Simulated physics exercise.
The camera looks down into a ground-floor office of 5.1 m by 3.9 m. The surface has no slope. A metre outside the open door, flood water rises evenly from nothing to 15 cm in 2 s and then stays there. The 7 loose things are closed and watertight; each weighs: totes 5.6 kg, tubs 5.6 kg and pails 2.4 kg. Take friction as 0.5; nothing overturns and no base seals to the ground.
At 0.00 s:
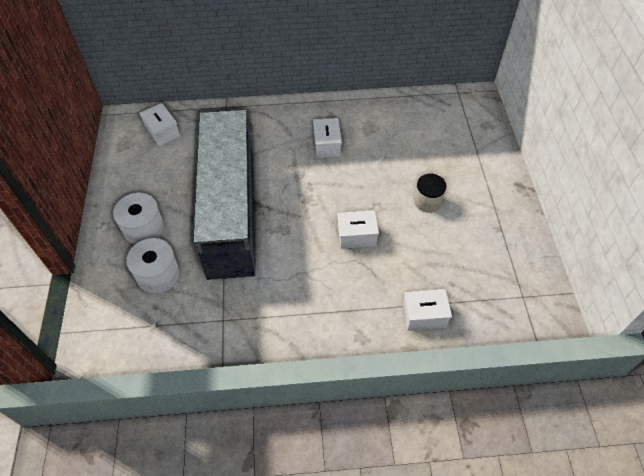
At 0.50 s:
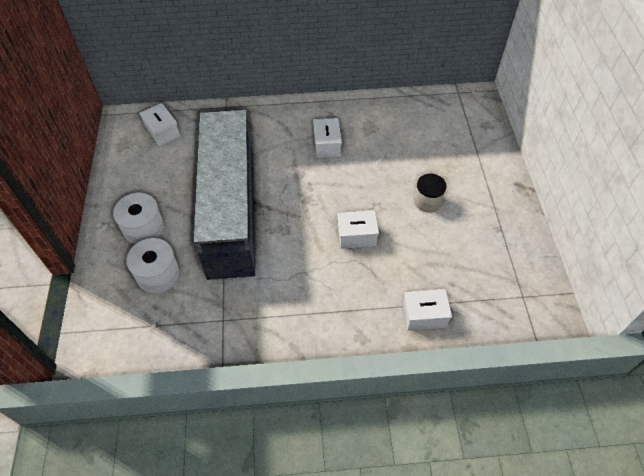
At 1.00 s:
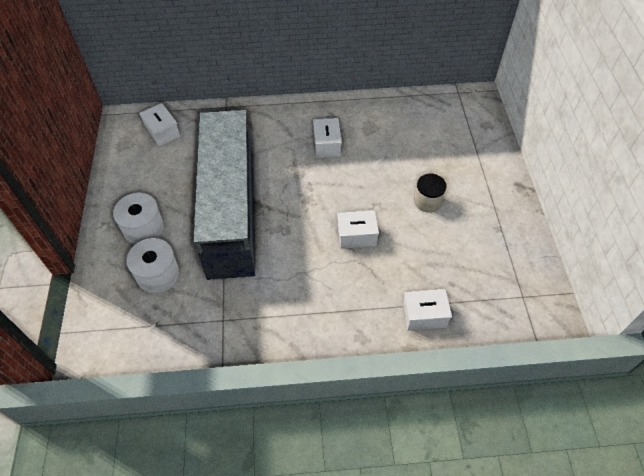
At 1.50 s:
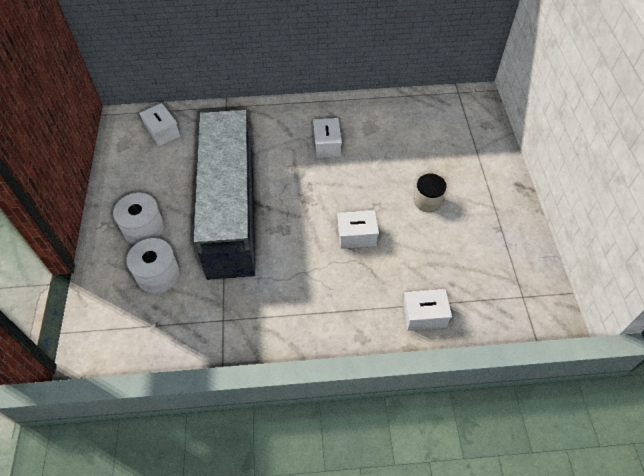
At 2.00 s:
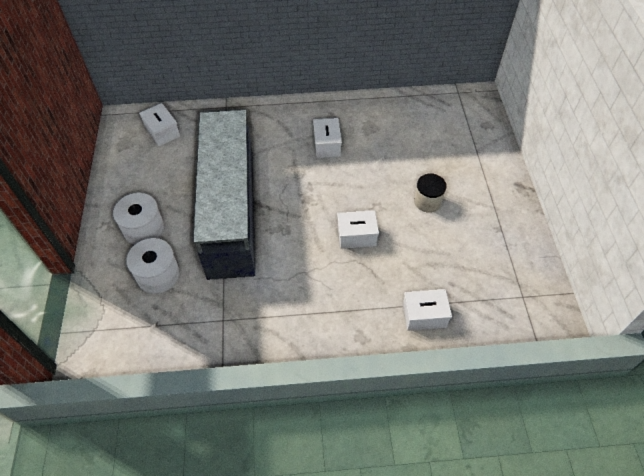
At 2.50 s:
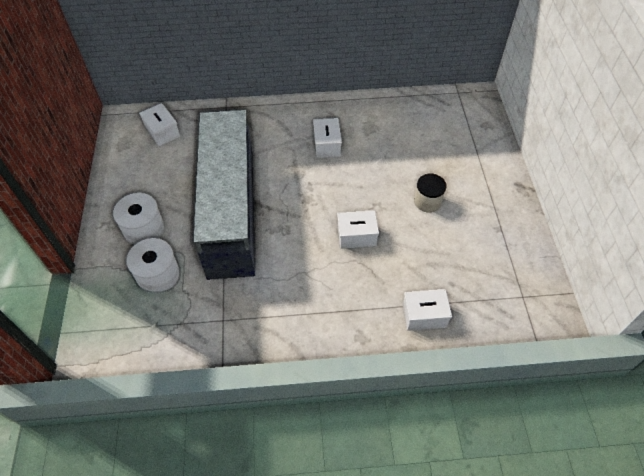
At the start, boxes and round containers stand around a long block on a dry, pale floor, seen from above. Greenish water covers the paving outside the low front wall, then appears beyond the doorway at left and spreads thinly just inside, while none of the objects move.
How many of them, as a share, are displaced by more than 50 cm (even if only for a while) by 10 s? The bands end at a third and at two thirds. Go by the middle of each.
That comes to under a third.
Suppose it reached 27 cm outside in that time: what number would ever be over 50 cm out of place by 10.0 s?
In that case 5 of them.
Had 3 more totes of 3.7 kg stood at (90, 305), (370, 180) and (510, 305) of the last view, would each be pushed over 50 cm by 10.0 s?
In turn: Over, less, over.
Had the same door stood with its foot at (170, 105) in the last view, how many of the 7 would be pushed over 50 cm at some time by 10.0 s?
In that case 3 of them.
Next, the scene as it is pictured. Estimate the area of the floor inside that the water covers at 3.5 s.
Some 4.0 m2.
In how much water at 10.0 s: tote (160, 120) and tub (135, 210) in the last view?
Roughly 4 and 3 cm.
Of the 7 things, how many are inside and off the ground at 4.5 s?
At that moment 0.
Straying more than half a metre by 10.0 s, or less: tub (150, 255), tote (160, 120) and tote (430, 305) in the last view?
In that order: Over, short of it, over.
After 3.5 s 0 of 7 are over 50 cm from their spots; 1 afloat.
After 4.5 s 1 of 7 are over 50 cm from their spots; 0 afloat.
After 7.0 s 2 of 7 are over 50 cm from their spots; 0 afloat.
After 10.0 s 2 of 7 are over 50 cm from their spots, and 2 have been at some point; 2 afloat.
